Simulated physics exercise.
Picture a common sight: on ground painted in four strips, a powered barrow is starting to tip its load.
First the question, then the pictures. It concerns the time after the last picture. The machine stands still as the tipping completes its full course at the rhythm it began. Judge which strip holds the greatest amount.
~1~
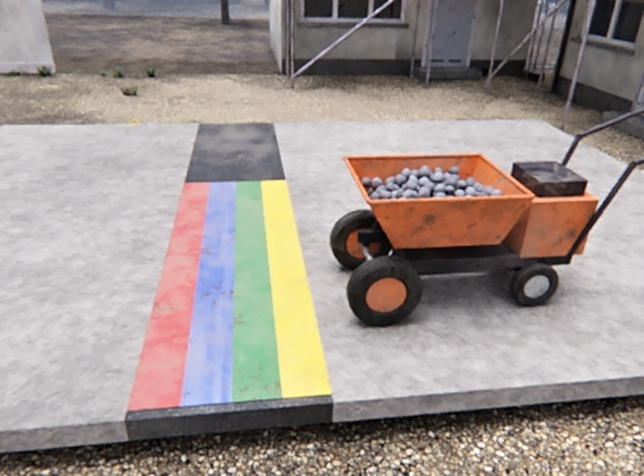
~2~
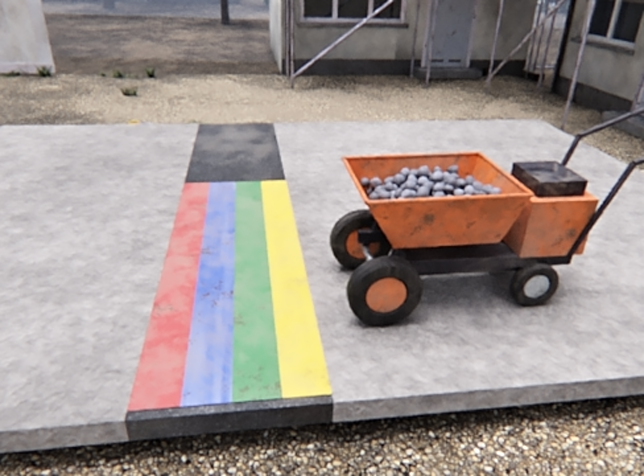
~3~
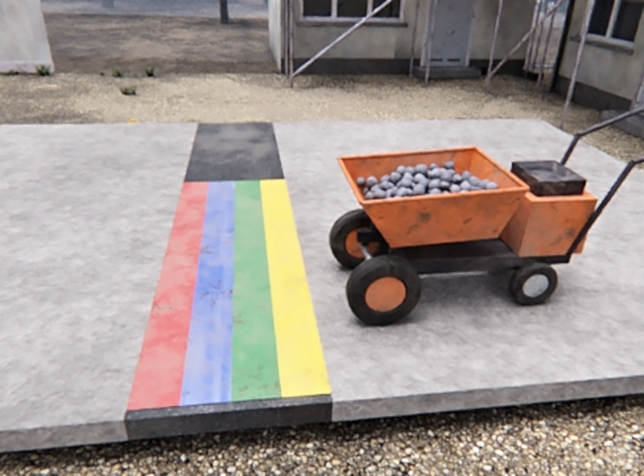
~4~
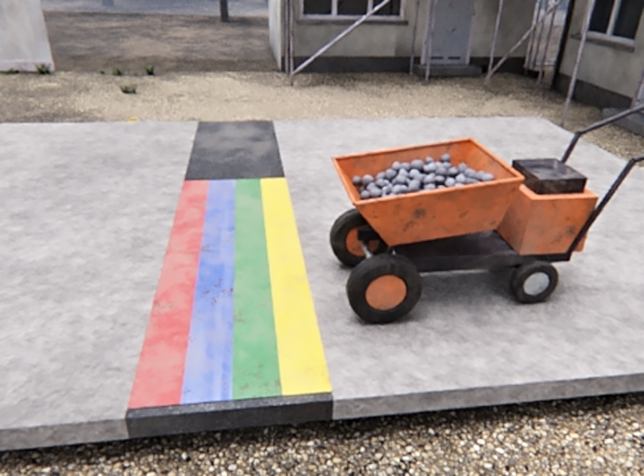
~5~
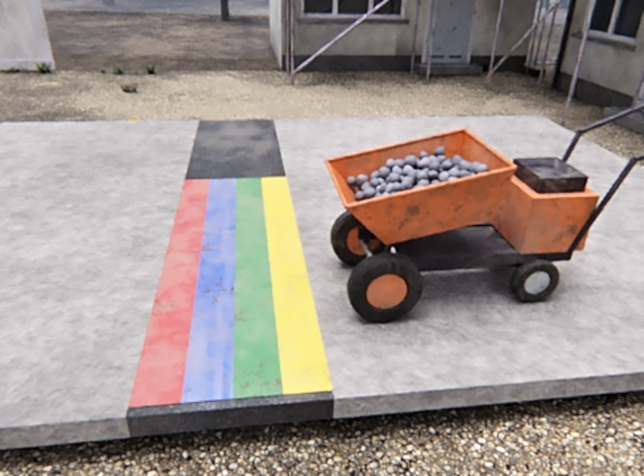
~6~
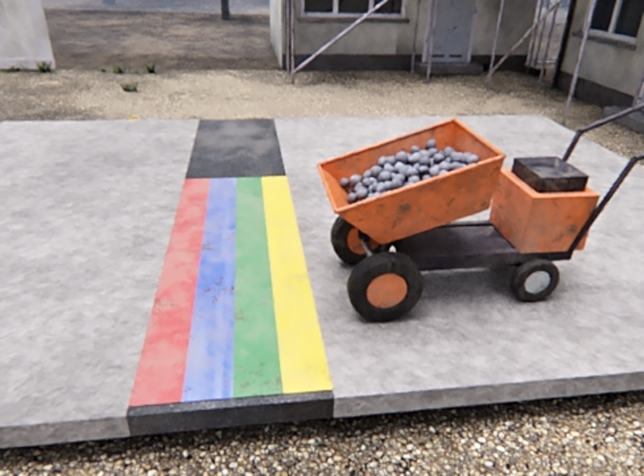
Greatest amount: The green strip.
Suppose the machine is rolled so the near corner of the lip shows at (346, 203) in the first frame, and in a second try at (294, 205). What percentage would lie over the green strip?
Near 40 % and 0 %.
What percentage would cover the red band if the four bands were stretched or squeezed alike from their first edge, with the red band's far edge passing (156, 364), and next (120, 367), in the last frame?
Shares: Near 20 %; near 10 %.
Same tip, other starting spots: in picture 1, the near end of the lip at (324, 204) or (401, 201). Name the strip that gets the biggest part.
Place 1 - the strip in blue; place 2 - the yellow strip.
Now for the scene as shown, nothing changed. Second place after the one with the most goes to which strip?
Second: Blue.
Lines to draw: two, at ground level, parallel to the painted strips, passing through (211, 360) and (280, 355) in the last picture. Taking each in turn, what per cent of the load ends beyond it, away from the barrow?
Around 30 percent for the first and 80 percent for the second.
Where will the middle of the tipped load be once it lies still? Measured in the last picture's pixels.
Last view, centre at rest - approx. (240, 291).
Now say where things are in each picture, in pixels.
Lip of the skip at (369, 202), level; top of the load at (429, 189), round cobbles; yellow strip at (301, 353); green strip at (256, 356); blue strip at (210, 360); red strip at (162, 363), in the first frame.
Lip of the skip at (367, 203), level; top of the load at (439, 195), in the second frame.
Lip of the skip at (362, 204), tipped barely; top of the load at (435, 192), in the third frame.
Lip of the skip at (355, 204), tipped a little; top of the load at (444, 180), in the fourth frame.
Lip of the skip at (346, 207), tipped a little; top of the load at (445, 177), in the fifth frame.
Lip of the skip at (336, 212), tipped clearly; top of the load at (437, 170); yellow strip at (302, 349); green strip at (257, 352); blue strip at (211, 356); red strip at (163, 359), in the sixth frame.
Soon, skip tipped steeply; all in the skip.
A while on, skip tipped right over; most in the skip; a small part over the green strip; a stray few over the blue strip; a stray few falling.
Towards the end, skip tipped right over; about a third in the skip; a stray few over the yellow strip; about a quarter over the green strip; about a quarter over the blue strip; a small part over the red strip; a stray few off the paint.
Finally, skip tipped right over; a small part over the yellow strip; about a third over the green strip; about a quarter over the blue strip; a small part over the red strip; a small part off the paint.
